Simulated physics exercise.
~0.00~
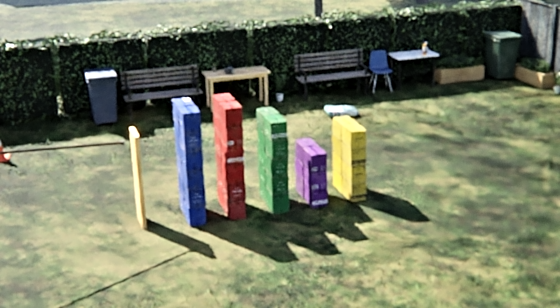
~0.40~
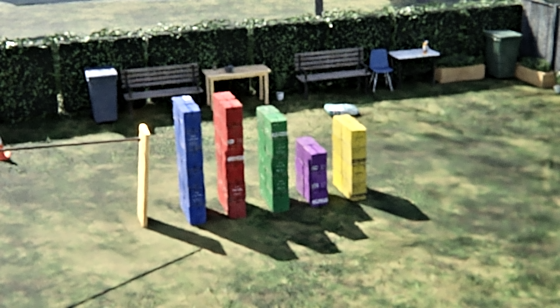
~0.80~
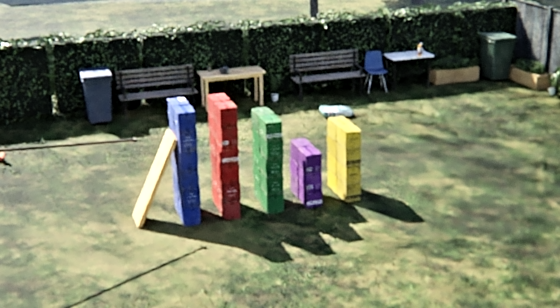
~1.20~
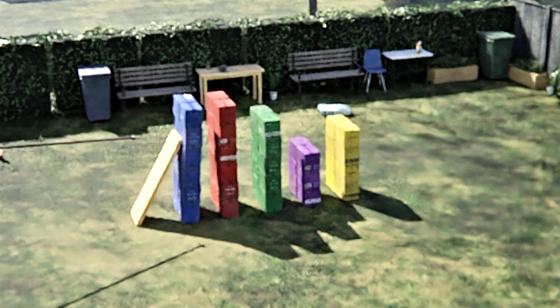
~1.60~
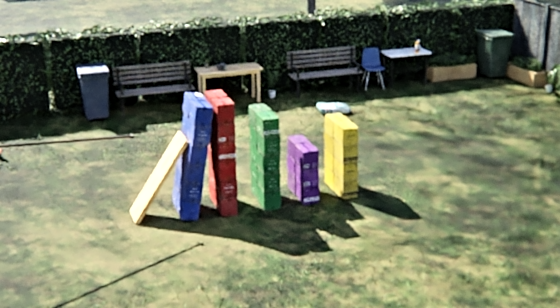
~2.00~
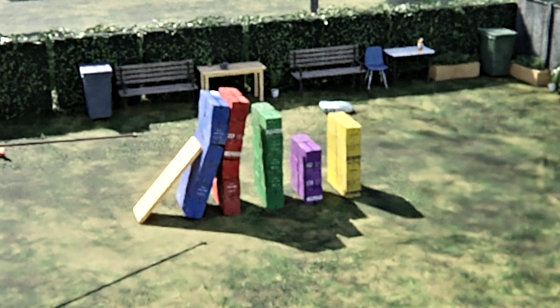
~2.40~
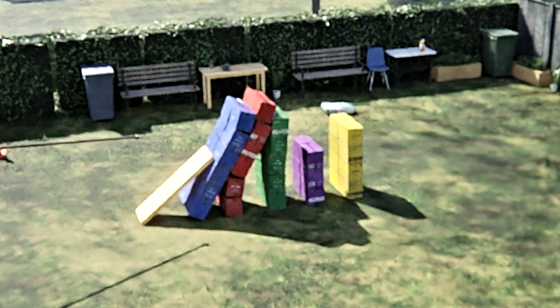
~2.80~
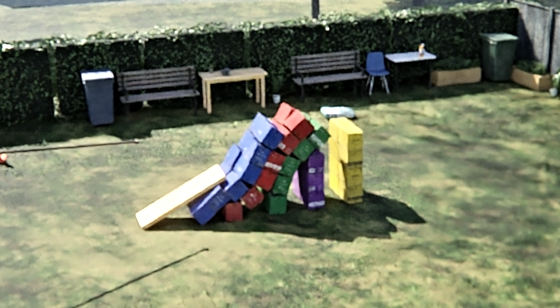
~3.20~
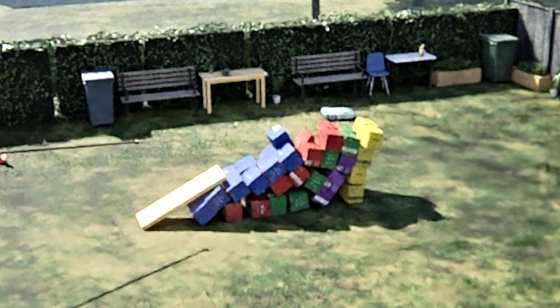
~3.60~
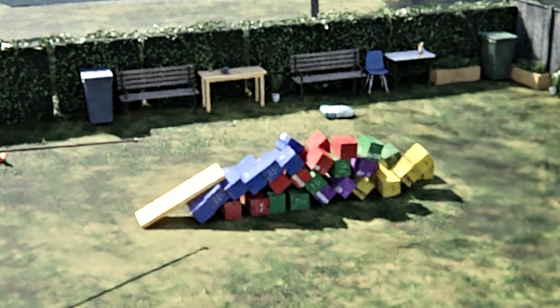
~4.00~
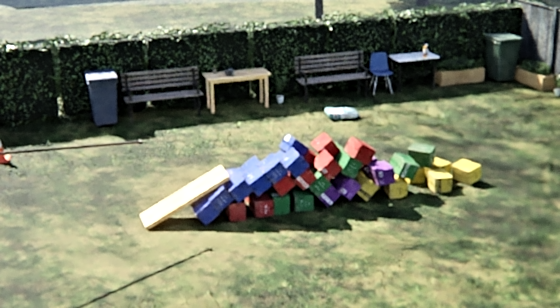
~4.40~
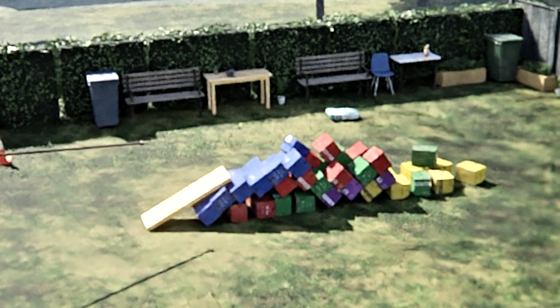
A pale upright board on a sunny lawn tips to the right and comes to rest against a tall blue pile of cartons, the first in a row of five coloured piles. The blue pile leans into the red one, and both tilt toward the green. Their cartons slide apart as they topple, pushing over the green pile and then the short purple one. The yellow pile at the far end bends and spills to the right. At the end, the board slopes against a long, jumbled heap of mixed cartons, with yellow and green ones lying at its right end.
